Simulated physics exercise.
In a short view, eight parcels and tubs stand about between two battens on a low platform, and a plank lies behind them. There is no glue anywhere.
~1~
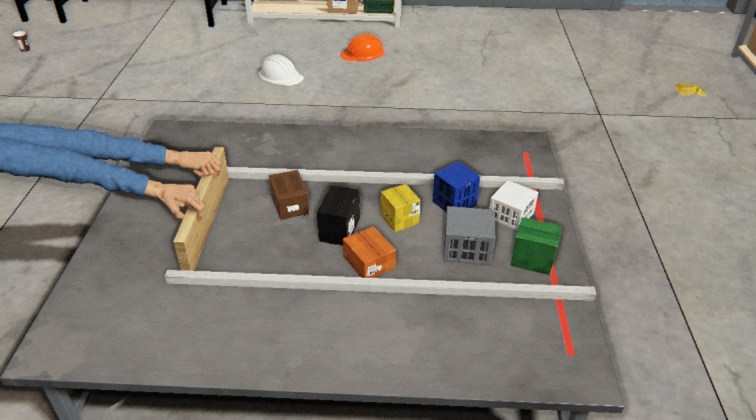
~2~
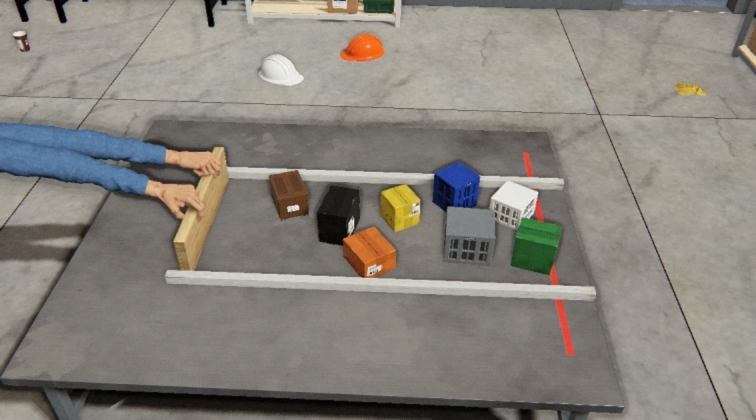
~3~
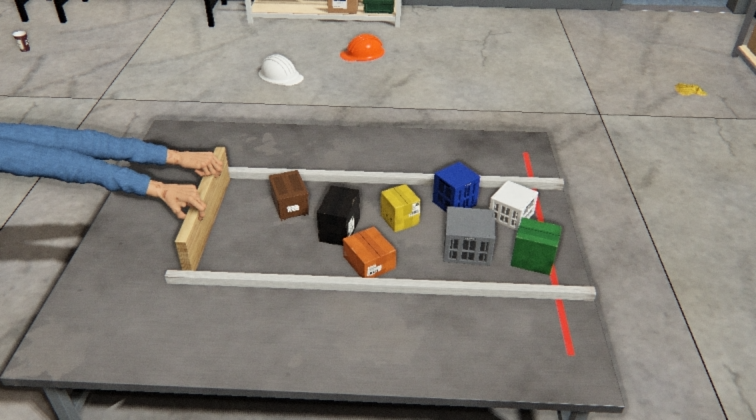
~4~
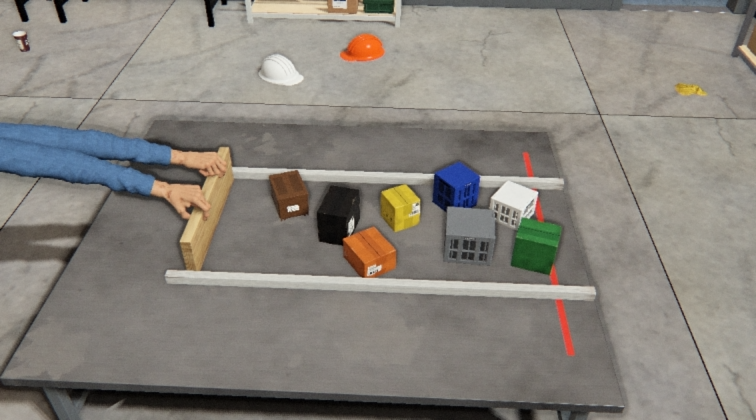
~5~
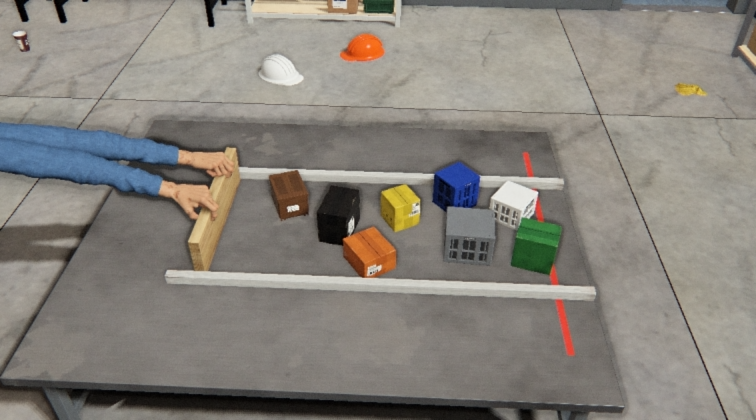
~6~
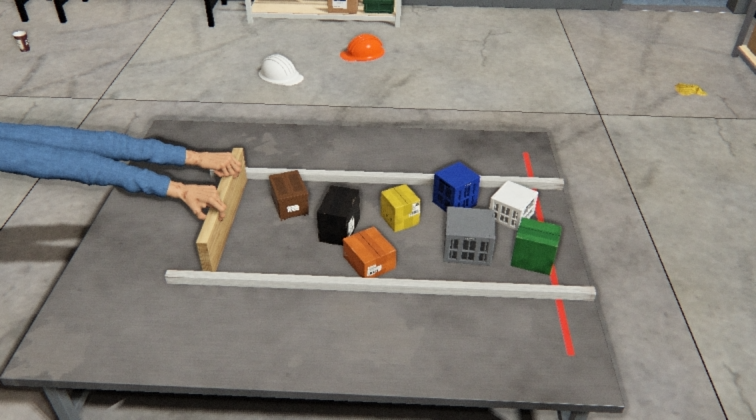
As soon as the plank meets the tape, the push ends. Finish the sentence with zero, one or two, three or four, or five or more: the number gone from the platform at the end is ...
The number gone from the platform at the end is five or more.
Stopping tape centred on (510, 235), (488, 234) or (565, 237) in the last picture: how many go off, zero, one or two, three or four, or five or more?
Going through the places as listed, I'd say three or four, then 1 or 2, then more than four.
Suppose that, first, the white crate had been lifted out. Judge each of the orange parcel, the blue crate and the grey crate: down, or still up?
Outcome: Orange parcel is not lost; blue crate ends up off; grey crate ends up off.
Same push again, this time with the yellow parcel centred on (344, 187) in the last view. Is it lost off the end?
Started there, the object is not lost.
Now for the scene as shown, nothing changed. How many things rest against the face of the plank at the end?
Count: 3.
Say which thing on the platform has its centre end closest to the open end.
The black box, that one.
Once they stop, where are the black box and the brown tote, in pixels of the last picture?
(574, 238) and (557, 207).
A little later, none off yet; green parcel at rest near (536, 246); white crate at rest near (513, 206); grey crate at rest near (469, 236).
When it is over, the number that fall off is five or more; down, yellow parcel, blue crate, grey crate, white crate and green parcel.
